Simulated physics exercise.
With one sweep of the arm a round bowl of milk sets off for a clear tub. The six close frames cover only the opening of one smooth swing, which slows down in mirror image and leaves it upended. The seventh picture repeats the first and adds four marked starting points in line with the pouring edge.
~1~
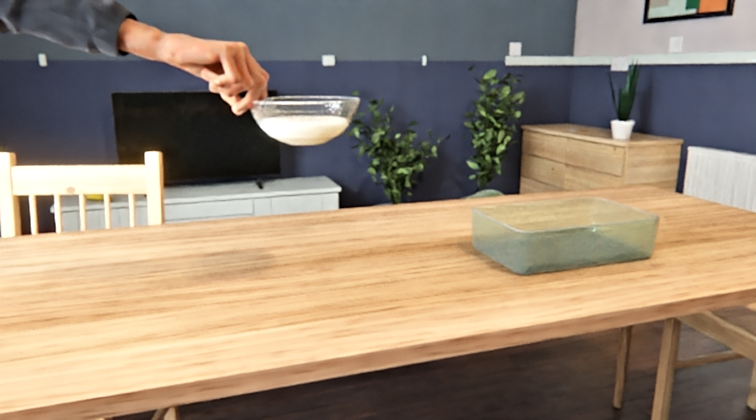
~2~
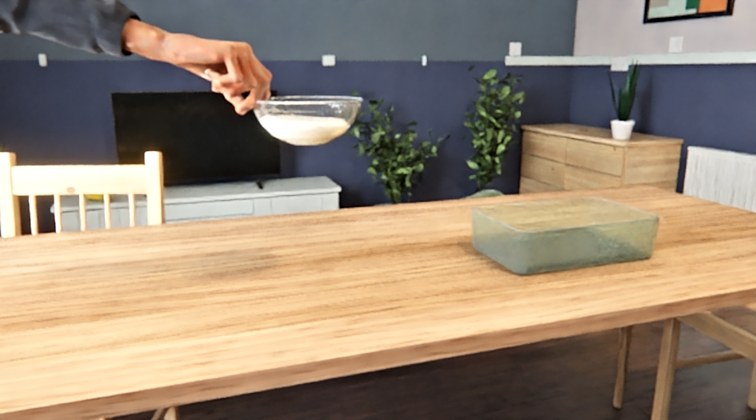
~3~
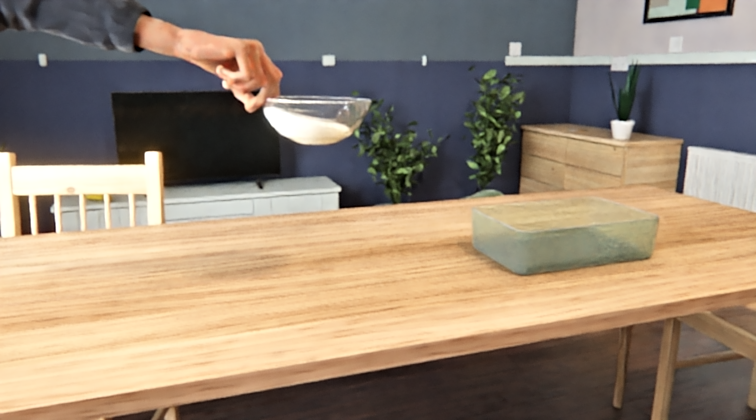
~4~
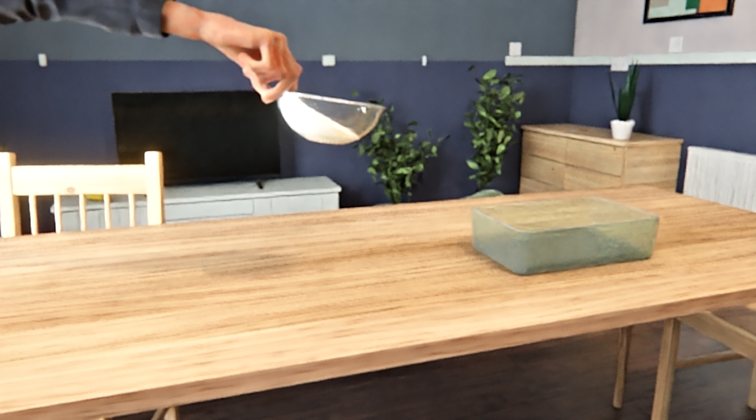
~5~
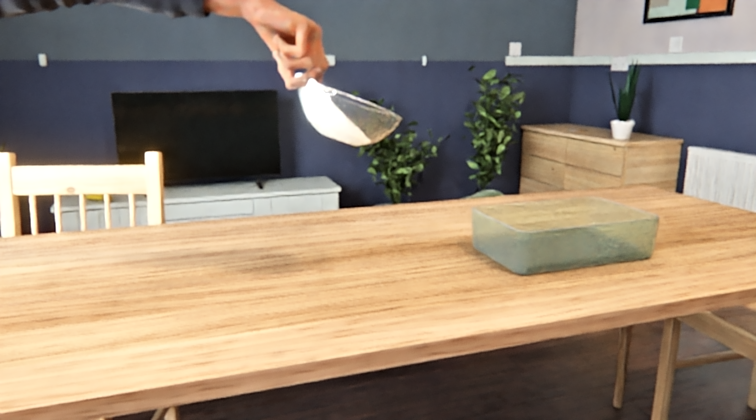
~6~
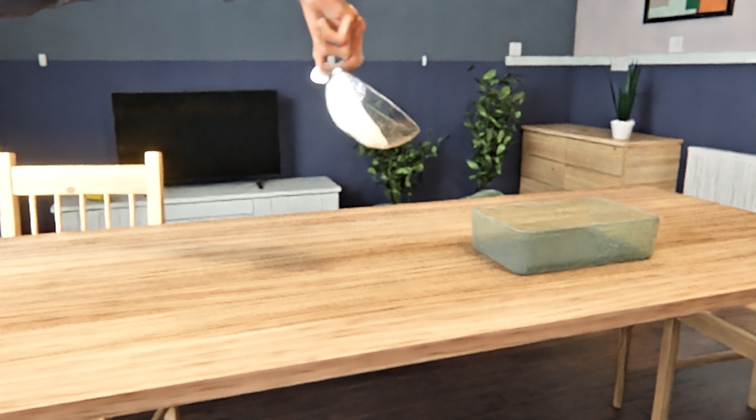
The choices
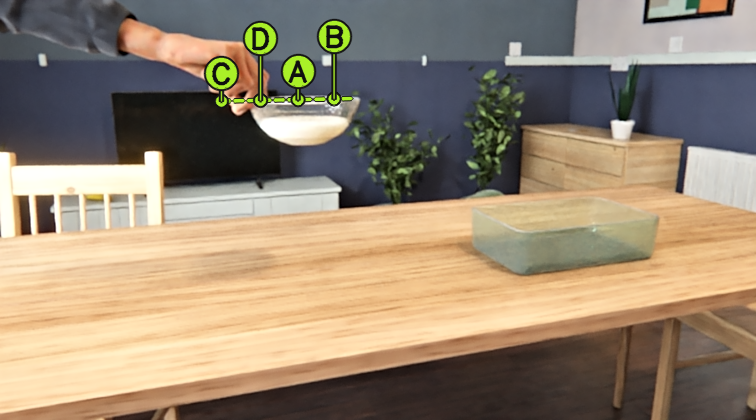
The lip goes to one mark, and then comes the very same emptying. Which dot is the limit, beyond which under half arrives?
Take B.
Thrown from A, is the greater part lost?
Yes.
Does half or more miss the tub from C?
Yes.
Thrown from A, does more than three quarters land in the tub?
No, it does not.
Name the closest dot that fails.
That is dot A.
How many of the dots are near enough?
One of the four.
On the marked copy, A at (298, 99); B at (334, 98); C at (221, 101); D at (260, 100).
For dot A, about 23 % lands in the tub, 68 % falls short and 9 % goes beside or beyond.
For dot B, about 67 % lands in the tub, 16 % falls short and 17 % goes beside or beyond.
For dot C, about 0 % lands in the tub, 100 % falls short.
For dot D, about 0 % lands in the tub, 94 % falls short and 6 % goes beside or beyond.
